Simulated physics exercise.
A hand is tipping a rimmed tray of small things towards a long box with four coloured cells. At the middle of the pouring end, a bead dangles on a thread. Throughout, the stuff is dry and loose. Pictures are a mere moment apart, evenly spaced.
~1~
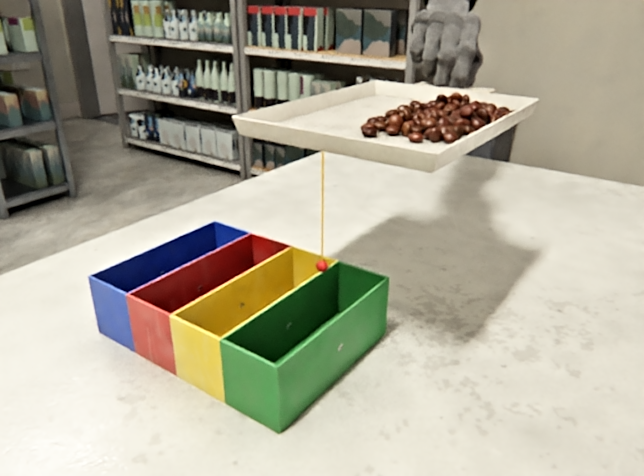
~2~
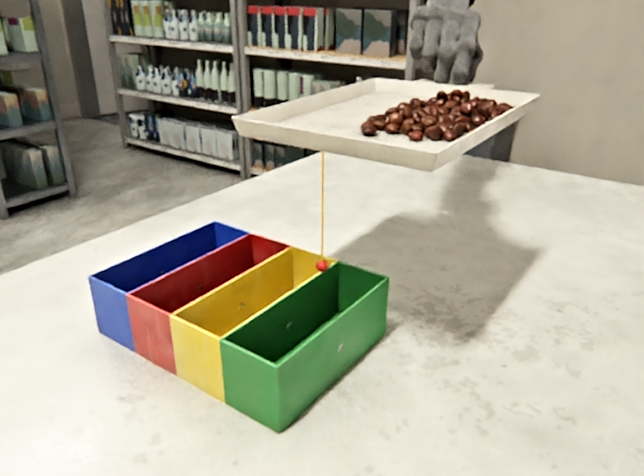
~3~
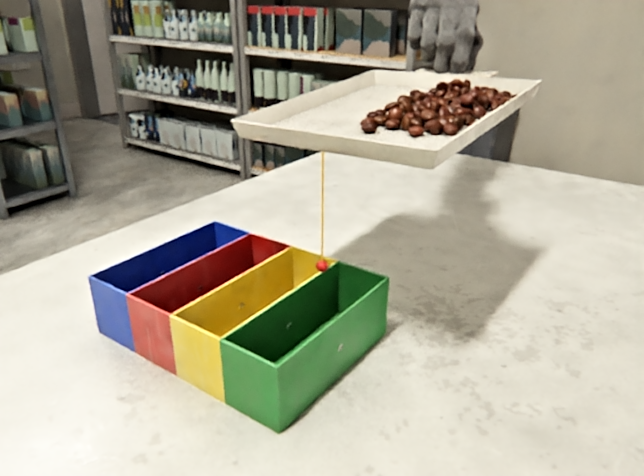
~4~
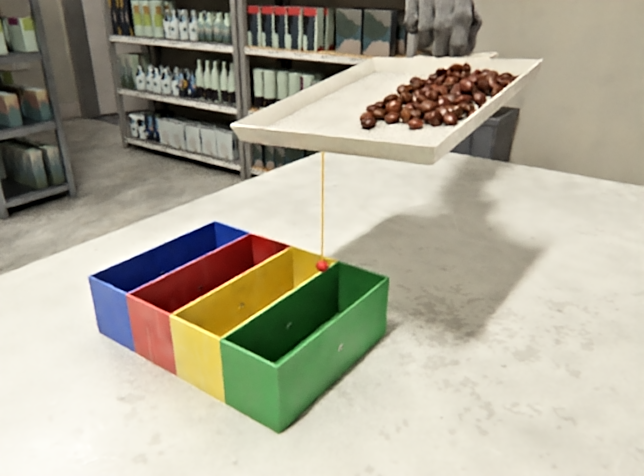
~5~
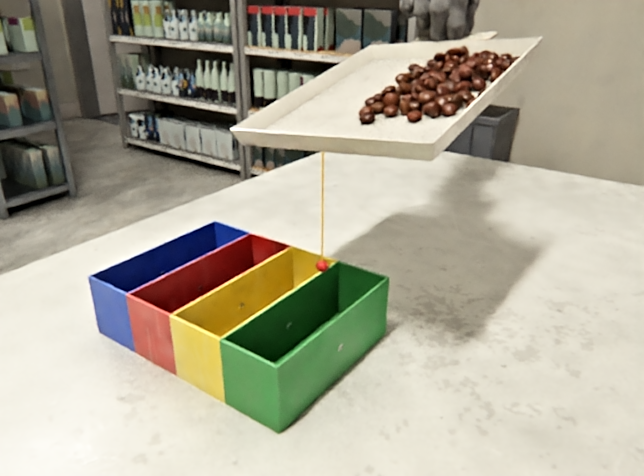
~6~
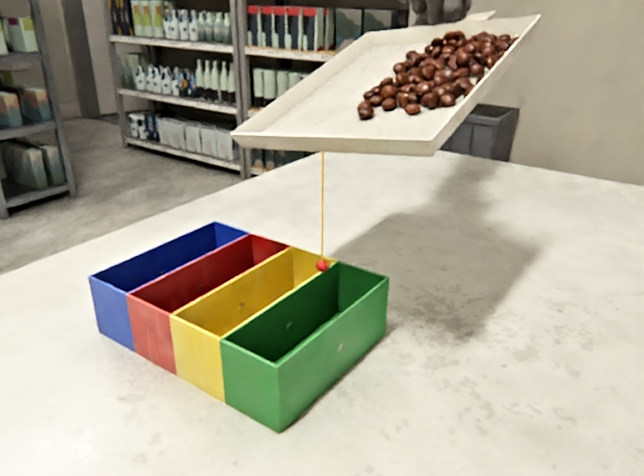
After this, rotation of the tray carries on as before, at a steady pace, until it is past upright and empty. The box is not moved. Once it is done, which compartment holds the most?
The red compartment holds the most.
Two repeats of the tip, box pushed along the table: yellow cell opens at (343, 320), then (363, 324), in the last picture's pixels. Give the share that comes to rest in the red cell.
That makes 10 per cent, followed by 10 per cent.
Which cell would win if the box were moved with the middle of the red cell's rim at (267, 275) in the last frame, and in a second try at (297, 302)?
The first try: That blue cell. The second: Blue.
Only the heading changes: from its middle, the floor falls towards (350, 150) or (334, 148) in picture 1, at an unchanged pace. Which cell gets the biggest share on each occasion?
First try: Green; second try: The cell in green.
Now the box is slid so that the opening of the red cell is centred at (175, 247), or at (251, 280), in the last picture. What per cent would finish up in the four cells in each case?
In order: 90 per cent and 100 per cent.
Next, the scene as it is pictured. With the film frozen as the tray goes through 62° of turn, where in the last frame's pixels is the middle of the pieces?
I'd mark it close to (266, 146).
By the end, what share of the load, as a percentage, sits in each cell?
Blue cell: 10 %. Red cell: 60 %. Yellow cell: 30 %. Green cell: 10 %.
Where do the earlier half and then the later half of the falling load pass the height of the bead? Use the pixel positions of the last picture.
(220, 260), then (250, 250).
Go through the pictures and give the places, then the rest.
The first frame shows corners of the pouring end (239, 116) and (434, 151), level; middle of the load (443, 116), flat chocolate drops; bead on its thread (322, 266); blue cell (112, 308); red cell (152, 329); yellow cell (198, 353); green cell (250, 380).
The second frame shows corners of the pouring end (239, 117) and (434, 150), level; middle of the load (443, 114).
The third frame shows corners of the pouring end (238, 119) and (433, 147), tipped barely, lowest at the left corner; middle of the load (443, 106).
The fourth frame shows corners of the pouring end (238, 123) and (431, 143), tipped a little, lowest at the left corner; middle of the load (443, 93).
The fifth frame shows corners of the pouring end (237, 127) and (430, 140), tipped a little, lowest at the left corner; middle of the load (442, 81).
The sixth frame shows corners of the pouring end (237, 131) and (427, 136), tipped clearly, lowest at the left corner; middle of the load (440, 68); blue cell (112, 308); red cell (152, 329); yellow cell (198, 353); green cell (250, 380).
Just after the last frame, tray tipped steeply; roughly two thirds on the tray; just a few in the red cell; just a few in the yellow cell; just a few in the blue cell; roughly a quarter falling or outside the box.
A moment on, tray tipped past a quarter turn; about a tenth on the tray; roughly half in the red cell; roughly a quarter in the yellow cell; about a tenth in the blue cell; about a tenth in the green cell; about a tenth falling or outside the box.
Further on, tray tipped past a quarter turn; roughly half in the red cell; roughly a quarter in the yellow cell; about a tenth in the blue cell; about a tenth in the green cell.
When it is over, tray tipped past a quarter turn; roughly half in the red cell; roughly a quarter in the yellow cell; about a tenth in the blue cell; about a tenth in the green cell.
